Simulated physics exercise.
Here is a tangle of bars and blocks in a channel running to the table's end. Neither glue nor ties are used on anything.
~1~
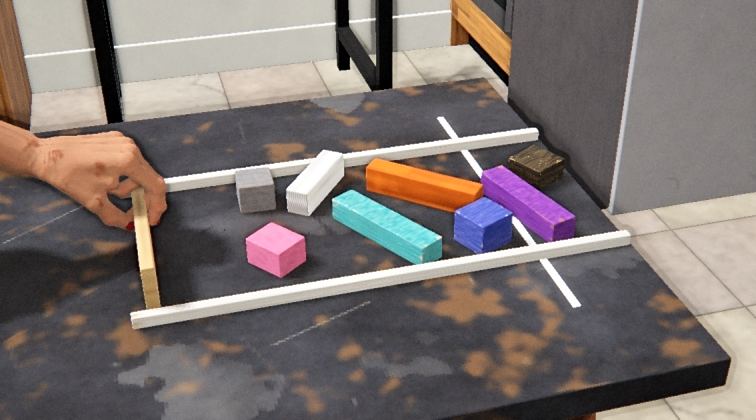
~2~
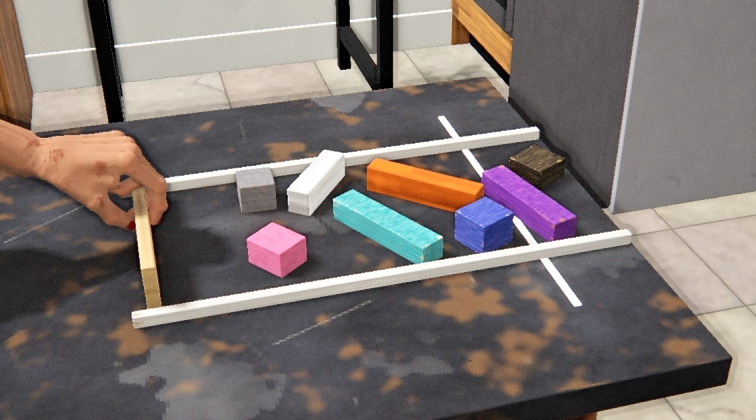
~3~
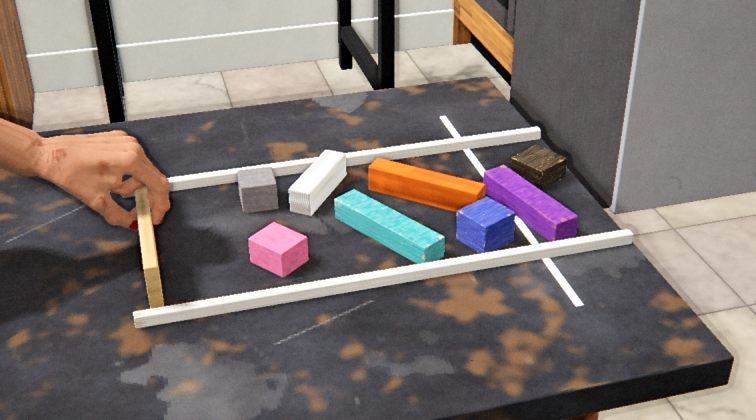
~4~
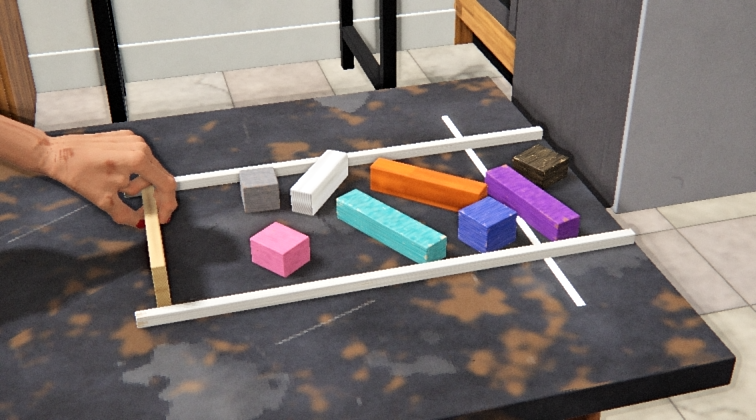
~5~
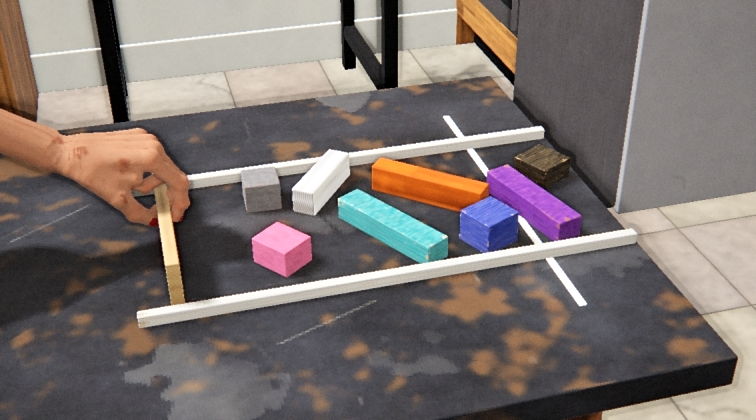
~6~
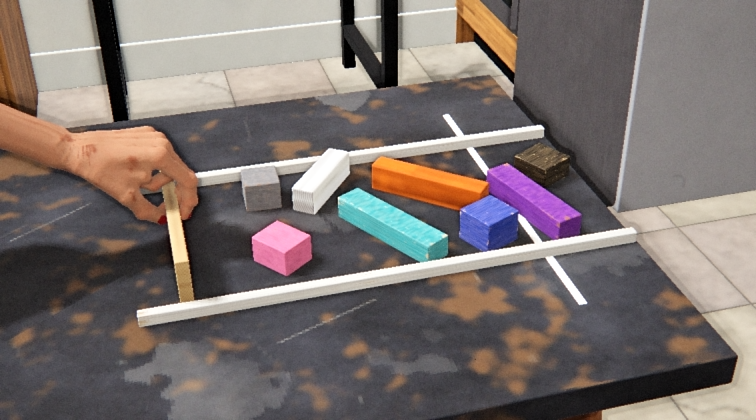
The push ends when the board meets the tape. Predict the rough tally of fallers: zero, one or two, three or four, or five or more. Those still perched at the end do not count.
Tally: One or two.
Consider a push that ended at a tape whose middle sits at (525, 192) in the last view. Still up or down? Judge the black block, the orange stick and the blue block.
The black block topples off; the orange stick topples off; and the blue block topples off.
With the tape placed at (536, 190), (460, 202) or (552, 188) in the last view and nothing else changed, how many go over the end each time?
Respectively 4, 0 and 6.
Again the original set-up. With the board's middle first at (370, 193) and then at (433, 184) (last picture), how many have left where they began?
That makes 5 at the first spot and 8 at the second.
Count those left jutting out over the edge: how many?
That adds up to 2.
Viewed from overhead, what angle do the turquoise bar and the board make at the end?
Angle: Roughly 0 degrees.
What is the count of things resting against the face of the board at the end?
At rest, 2 are in contact.
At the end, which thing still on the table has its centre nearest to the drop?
It's the orange stick that is foremost.
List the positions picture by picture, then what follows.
Black block (536, 168); purple bar (526, 204); blue block (483, 227); board (143, 229); tape (498, 197), in the first picture.
Purple bar (527, 203); pink block (277, 250), in the second picture.
Blue block (486, 226); turquoise bar (388, 227), in the third picture.
Black block (540, 167); grey block (259, 190), in the fourth picture.
Purple bar (532, 203); white stick (322, 182), in the fifth picture.
Black block (542, 166); purple bar (532, 201); blue block (489, 224); board (174, 223); tape (504, 195), in the sixth picture.
Early on, none off yet; black block at rest near (542, 166); purple bar at rest near (532, 201); blue block at rest near (489, 224).
A while later, none off yet; black block travelled about its own width near (569, 158); purple bar travelled a little near (594, 191); blue block travelled well along near (571, 217).
Finally, the number that fall off is one or two; lost, purple bar and black block.
